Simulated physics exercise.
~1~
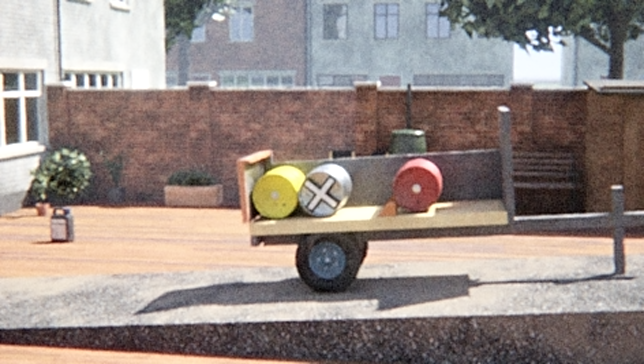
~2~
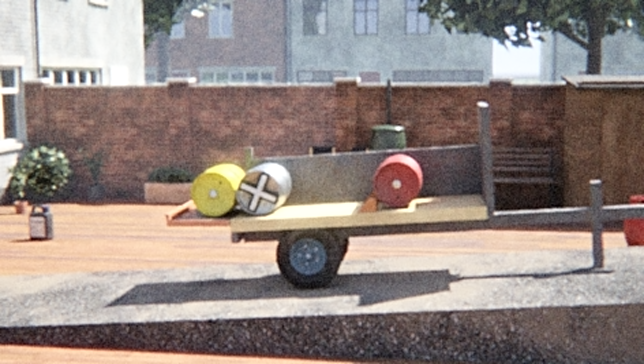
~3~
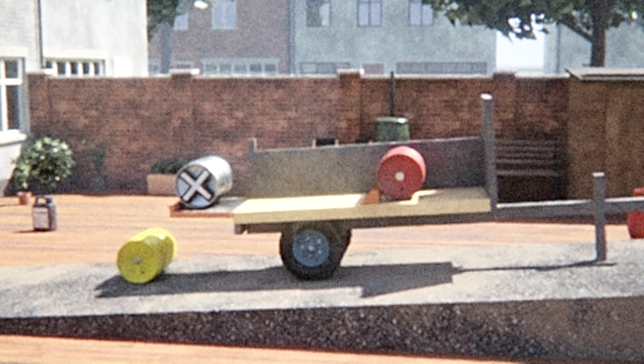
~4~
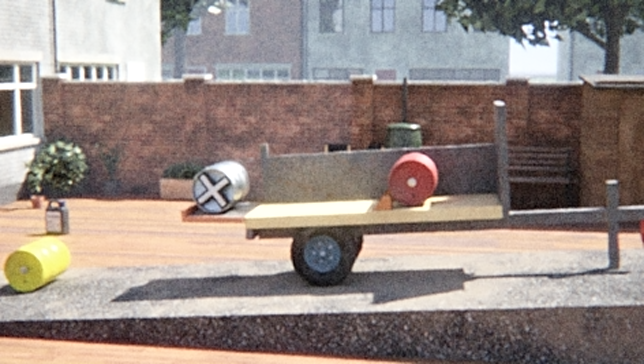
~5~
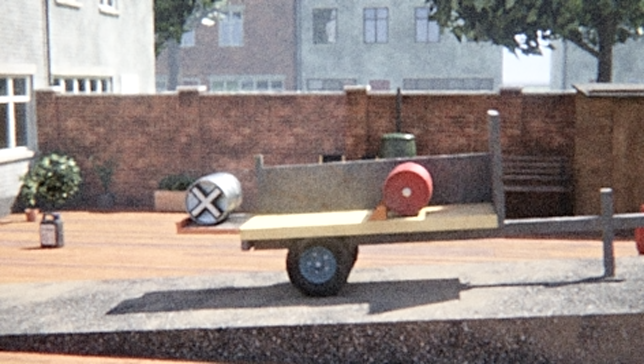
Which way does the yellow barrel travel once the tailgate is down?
It rolls to the left, dropping off the end of the tailgate and carrying on that way along the ground.
